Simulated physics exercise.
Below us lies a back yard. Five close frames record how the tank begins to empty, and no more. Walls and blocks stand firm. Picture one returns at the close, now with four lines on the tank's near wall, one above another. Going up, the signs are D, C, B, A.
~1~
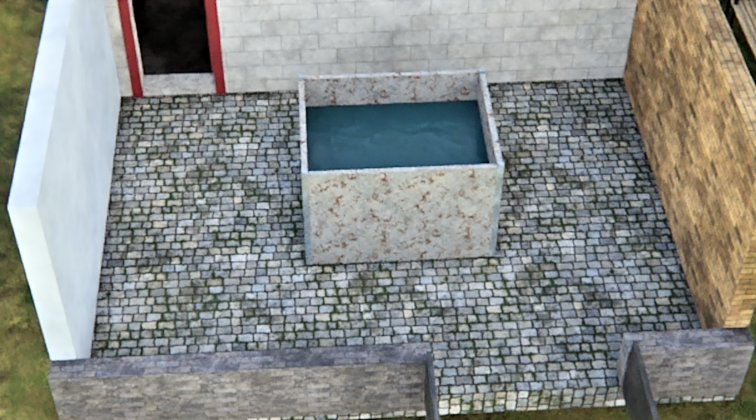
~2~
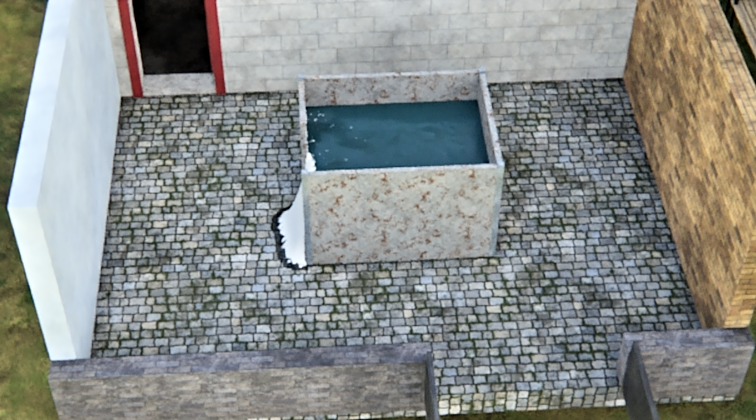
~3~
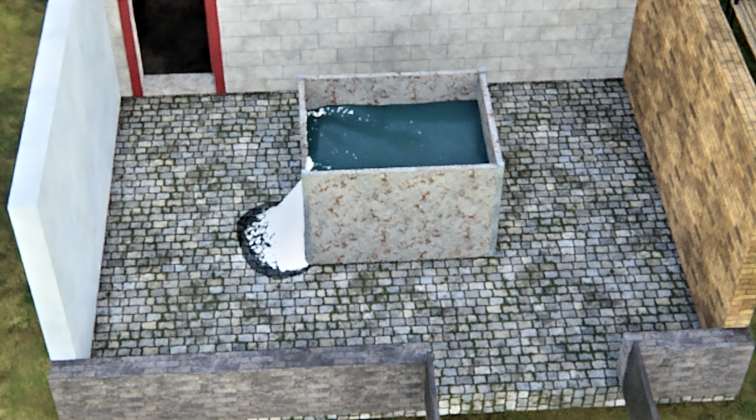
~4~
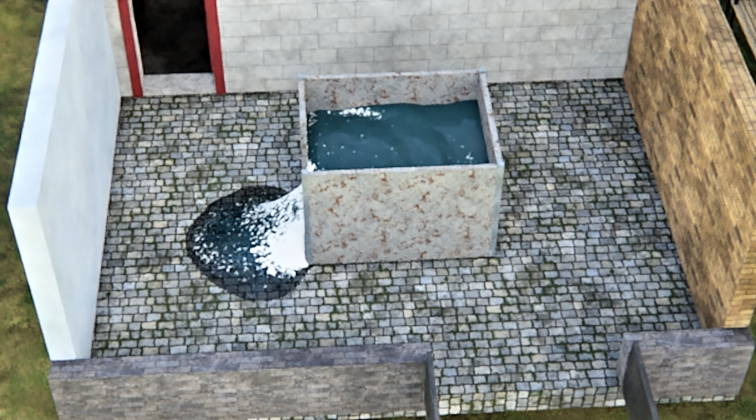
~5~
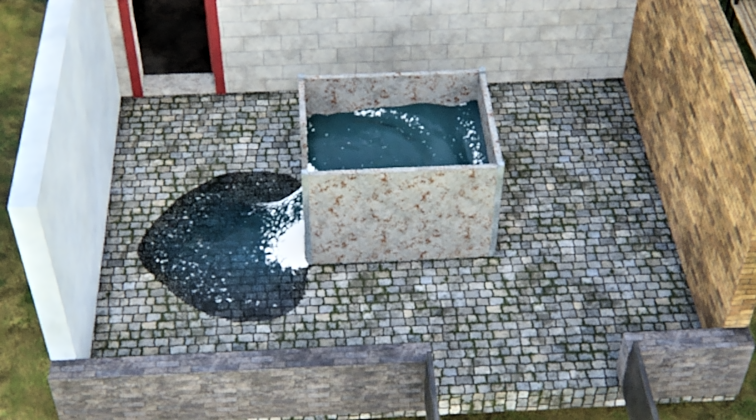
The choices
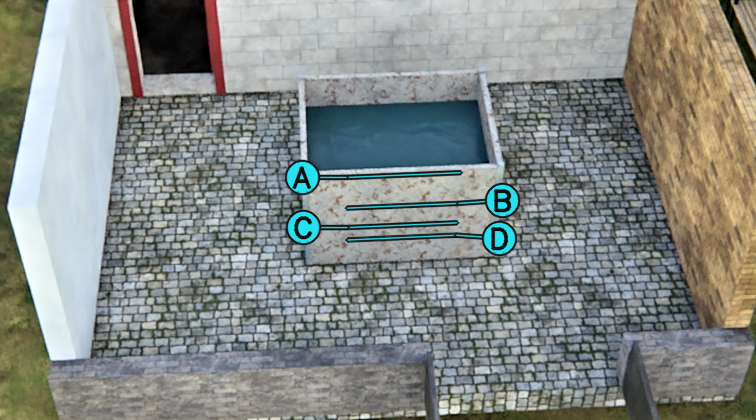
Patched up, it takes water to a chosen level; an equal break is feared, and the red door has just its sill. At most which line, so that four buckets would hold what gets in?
Choose C.
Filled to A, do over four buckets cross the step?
Yes, it does.
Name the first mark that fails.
B it is.
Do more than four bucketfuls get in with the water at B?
Yes, it does.
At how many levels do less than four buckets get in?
Two of the four.
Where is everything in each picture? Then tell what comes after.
The first picture shows water in the tank at rest, its middle at (397, 147); foot of the red doorway at (180, 94); open gate at (528, 334).
The second picture shows front seen at (302, 265), 1 % of the ground wet.
The third picture shows front seen at (247, 220), 3 % of the ground wet.
The fourth picture shows front seen at (192, 242), 6 % of the ground wet.
The fifth picture shows front seen at (147, 256), 11 % of the ground wet.
On the marked copy, A at (403, 175); B at (402, 205); C at (402, 225); D at (401, 237); from the bottom up D, C, B, A.
For mark A, dozens of bucketfuls pour in.
For mark B, about 11 bucketfuls get in.
For mark C, a bucket or two gets in.
For mark D, nothing gets over.
